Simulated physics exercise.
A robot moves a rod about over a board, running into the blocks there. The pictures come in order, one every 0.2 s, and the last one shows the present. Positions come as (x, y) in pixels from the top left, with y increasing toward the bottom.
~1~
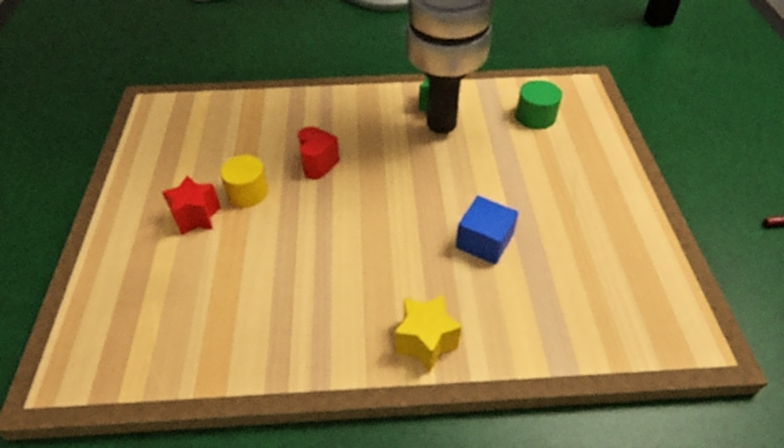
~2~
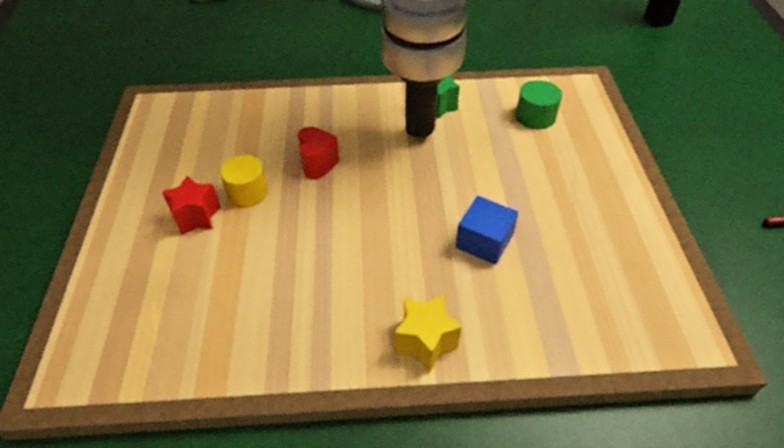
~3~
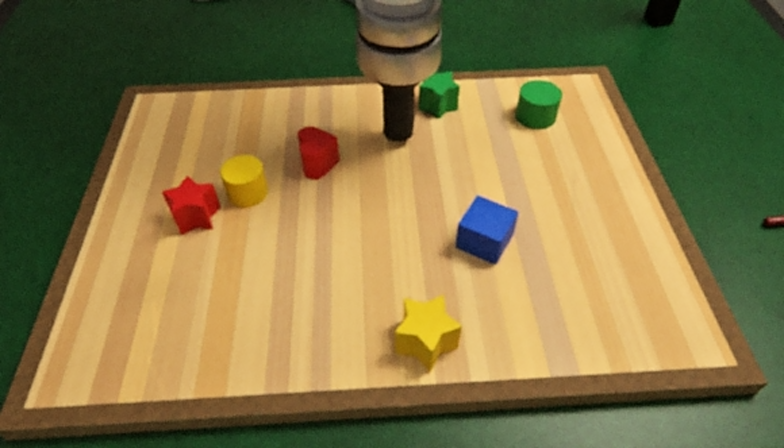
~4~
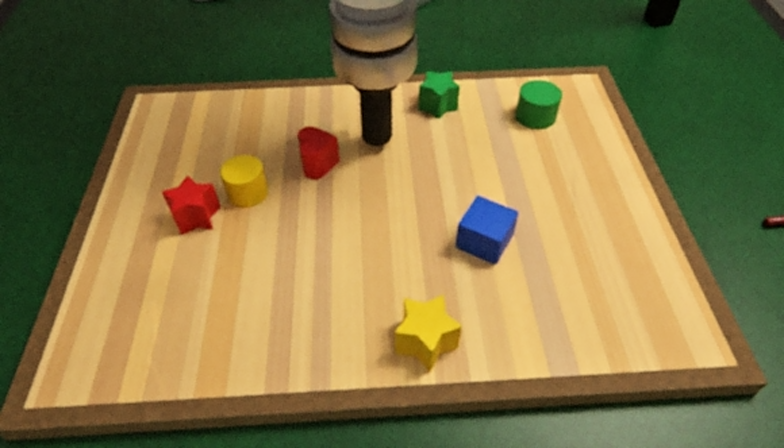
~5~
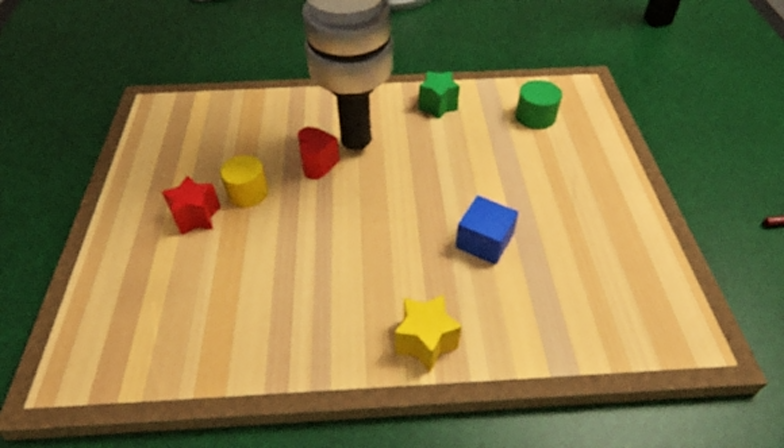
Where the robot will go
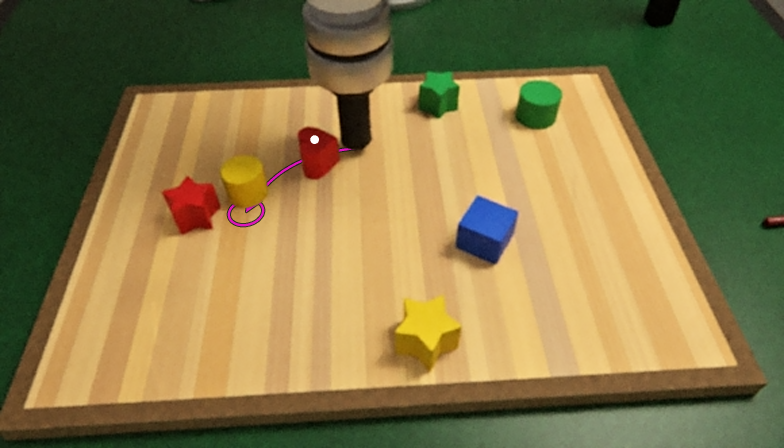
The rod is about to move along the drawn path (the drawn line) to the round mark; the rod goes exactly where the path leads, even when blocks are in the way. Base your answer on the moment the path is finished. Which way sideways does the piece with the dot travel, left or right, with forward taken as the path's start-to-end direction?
My prediction: Leftwards.
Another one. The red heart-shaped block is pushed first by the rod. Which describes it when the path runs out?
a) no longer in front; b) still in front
b - still in front.
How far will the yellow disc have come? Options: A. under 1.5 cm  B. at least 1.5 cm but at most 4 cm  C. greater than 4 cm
The correct letter is C.
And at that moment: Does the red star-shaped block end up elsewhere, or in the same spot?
It gets pushed out of place.
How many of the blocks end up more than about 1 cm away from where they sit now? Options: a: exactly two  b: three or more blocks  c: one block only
b: Three or more blocks.
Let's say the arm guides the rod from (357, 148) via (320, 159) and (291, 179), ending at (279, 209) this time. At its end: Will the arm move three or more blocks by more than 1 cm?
My answer is yes.
Drawn move, from (357, 148) over (312, 157) and (273, 179) to (246, 212); the dot is on the red heart-shaped block.
The first path, step by step. One third of the way, rod at (309, 150); red heart-shaped block at (283, 151).
Two thirds of the way, rod at (270, 173); red star-shaped block at (162, 204), turned 10° clockwise; yellow disc at (209, 187); red heart-shaped block at (246, 178).
At the end, rod at (244, 205); red star-shaped block at (133, 216), turned 60° clockwise; yellow disc at (174, 212); red heart-shaped block at (213, 210).
